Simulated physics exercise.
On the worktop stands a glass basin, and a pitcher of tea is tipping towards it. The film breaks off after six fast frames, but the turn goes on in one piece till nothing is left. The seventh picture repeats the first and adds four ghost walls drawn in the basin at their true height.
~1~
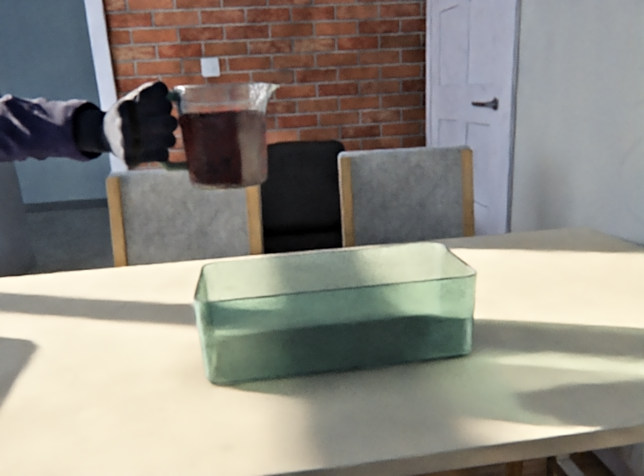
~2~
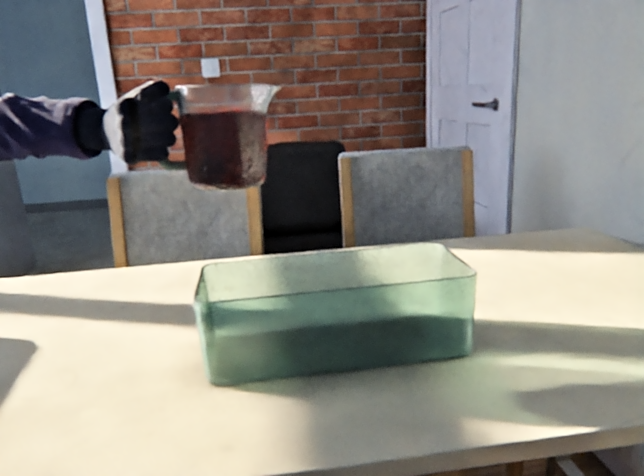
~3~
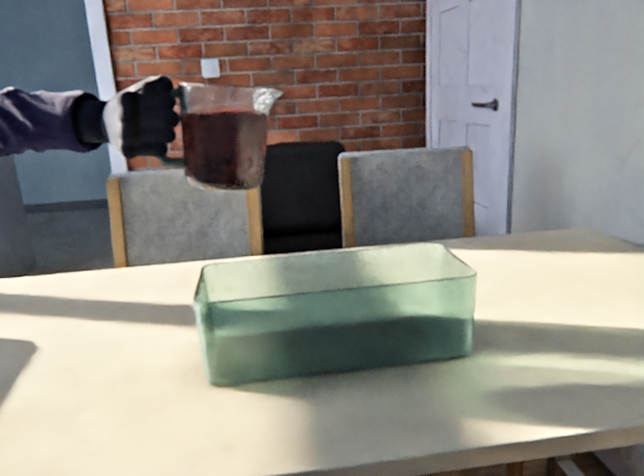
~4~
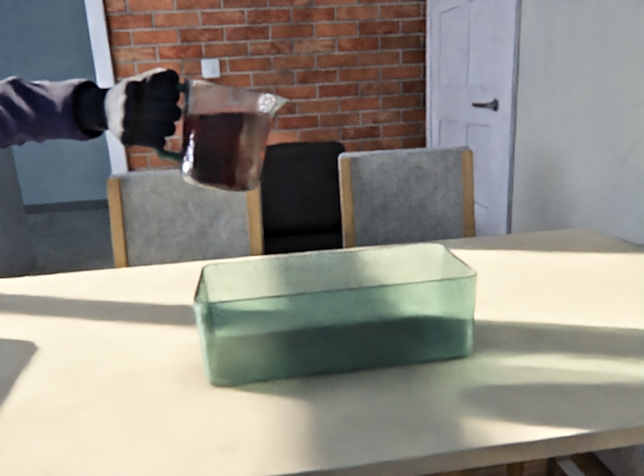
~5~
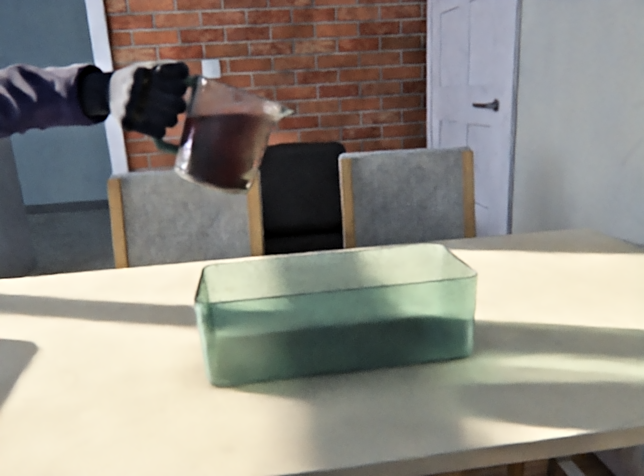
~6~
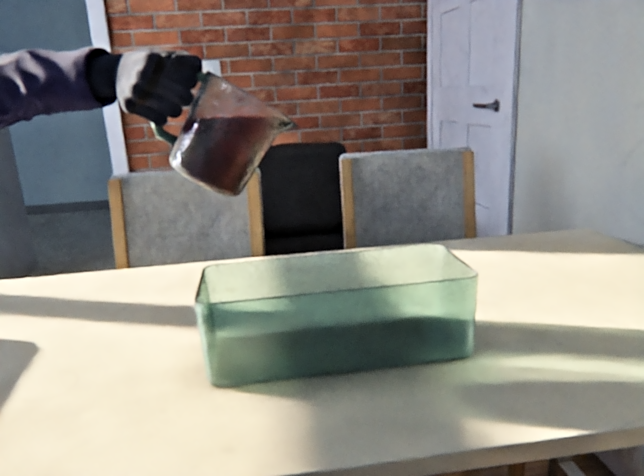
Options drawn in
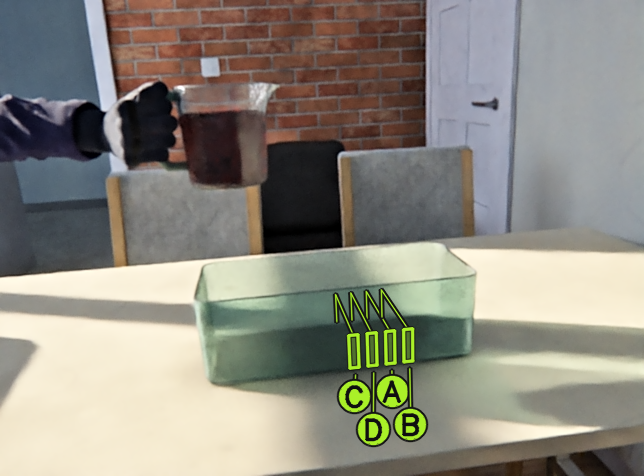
At a table, a gloved hand gradually tilts a pitcher of dark liquid to the right.
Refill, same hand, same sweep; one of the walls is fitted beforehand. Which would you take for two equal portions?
Choose C.
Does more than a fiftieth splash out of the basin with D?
Yes, it does.
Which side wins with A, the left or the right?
The left one.
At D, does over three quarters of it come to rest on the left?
Yes, it does.
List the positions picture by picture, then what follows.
In the first picture, upright, lip at (279, 85); basin from (206, 383) to (471, 352); nothing has left yet.
In the second picture, upright, lip at (280, 87); nothing has left yet.
In the third picture, tipped about 6°, lip at (283, 92); nothing has left yet.
In the fourth picture, tipped about 13°, lip at (288, 100); nothing has left yet.
In the fifth picture, tipped about 22°, lip at (294, 111); nothing has left yet.
In the sixth picture, tipped about 33°, lip at (298, 125); nothing has left yet.
On the marked copy, A at (391, 370); B at (409, 368); C at (355, 374); D at (373, 372).
With A, about 90 % ends left of the wall and 5 % right of it; 5 % is lost outside.
With B, about 90 % ends left of the wall and 5 % right of it; 4 % is lost outside.
With C, about 52 % ends left of the wall and 45 % right of it.
With D, about 83 % ends left of the wall and 8 % right of it; 8 % is lost outside.
